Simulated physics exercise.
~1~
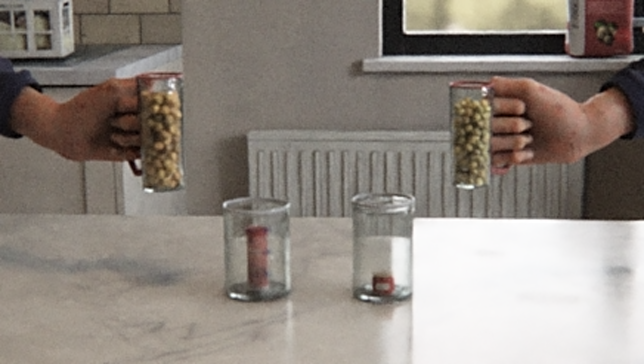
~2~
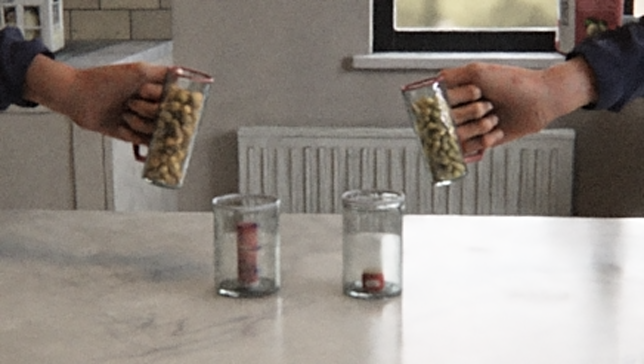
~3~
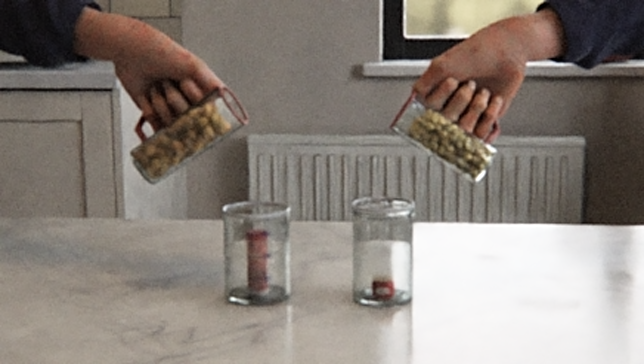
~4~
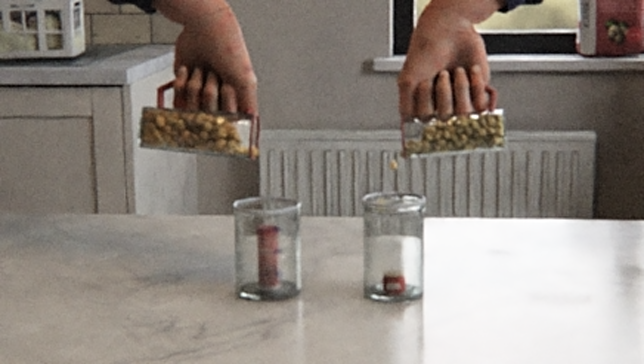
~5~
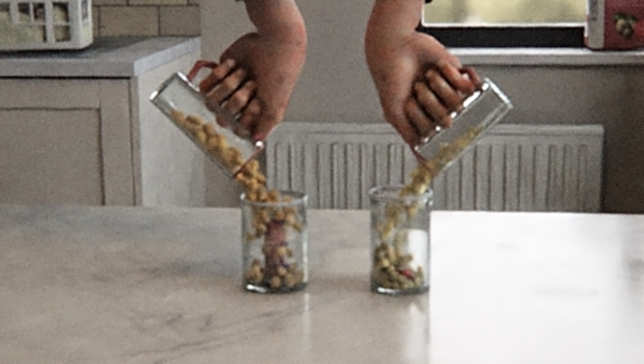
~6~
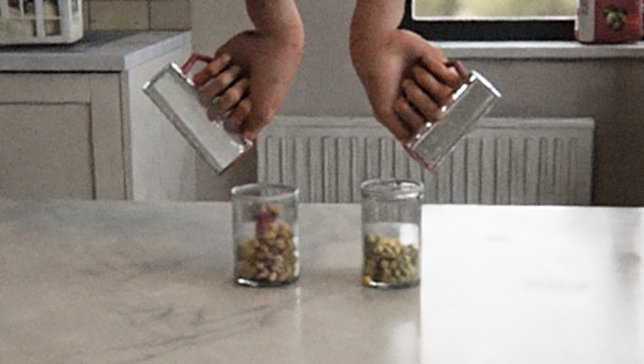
Two hands tip red-handled glass cups of greenish-yellow pellets over two clear glasses on a pale marble table, seen from the front in a slightly swaying view. A tall reddish object stands in the left glass and a short red one in the right, with a white radiator and a window behind. The cups lean inward, then turn on their sides, and the first pellets drop on the right. Both cups tilt further and pour streams into the glasses. Finally the cups are empty, the left object's top still shows above the pellets, and the right object is covered.
